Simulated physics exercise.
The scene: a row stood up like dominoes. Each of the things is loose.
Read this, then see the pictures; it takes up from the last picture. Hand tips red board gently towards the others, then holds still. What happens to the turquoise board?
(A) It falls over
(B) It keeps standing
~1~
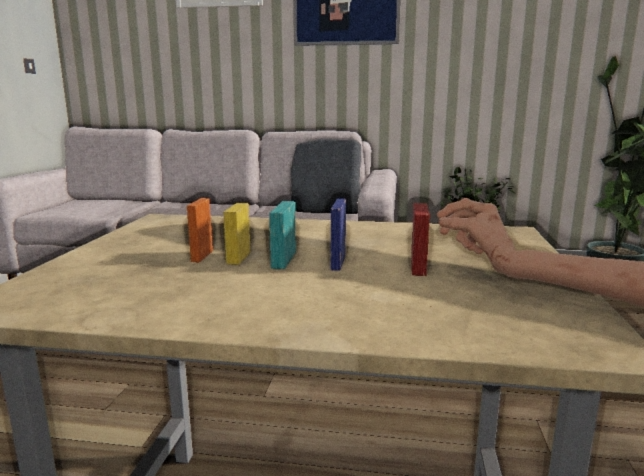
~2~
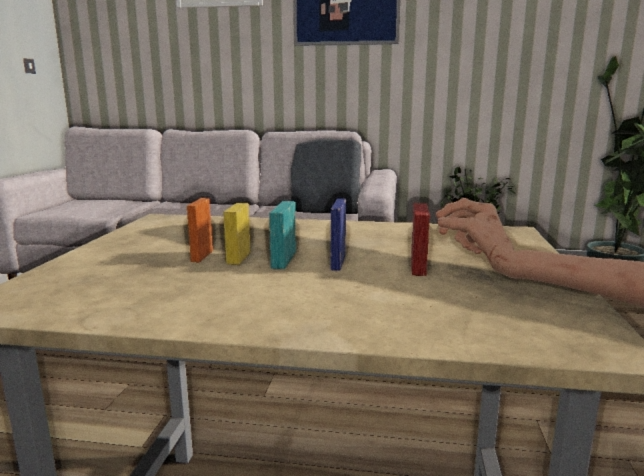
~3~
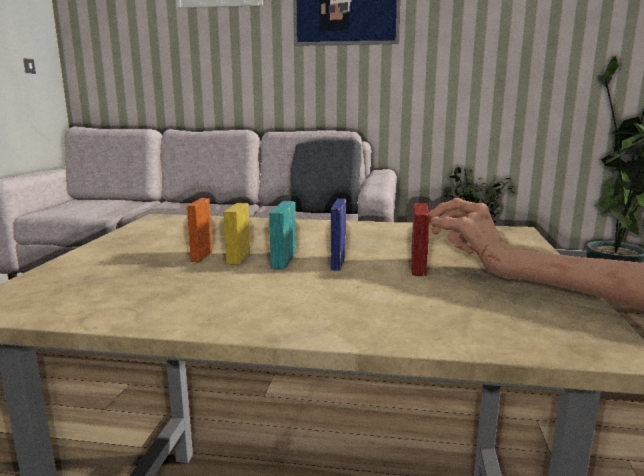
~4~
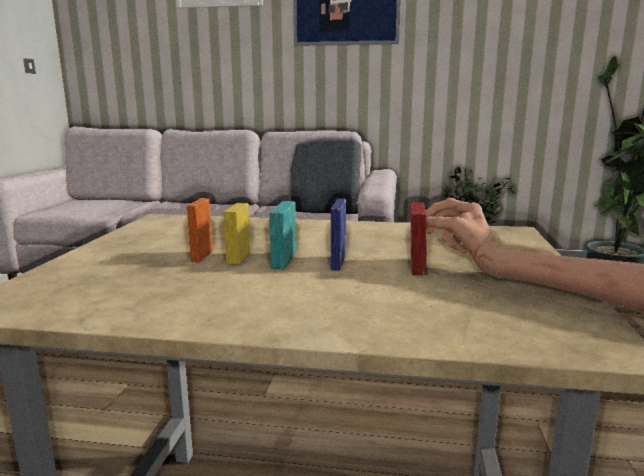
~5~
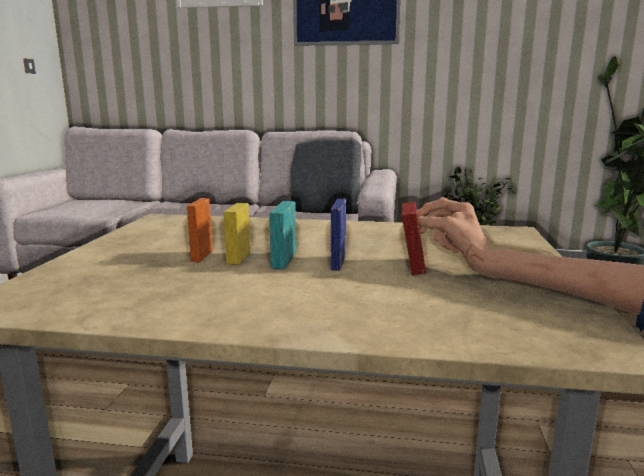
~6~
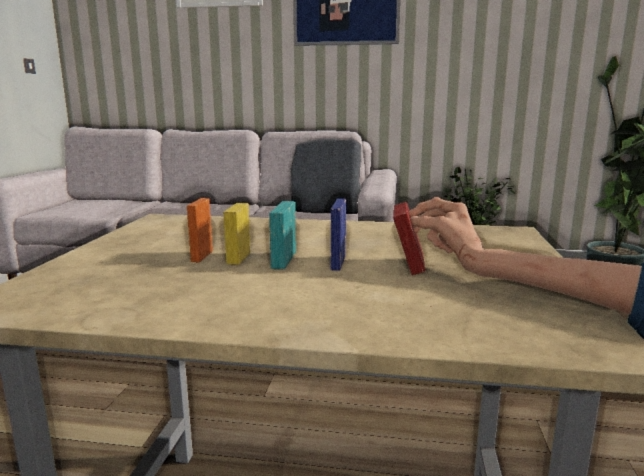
Answer: B.
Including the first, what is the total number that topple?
1.
Then, 0.34 s past the last view, red board 90° over.
Then, 0.70 s past the last view, turquoise board resting near (283, 234).
Finally, all 3 still in place. Final places as the last picture's camera would see them, turquoise board near (283, 234).
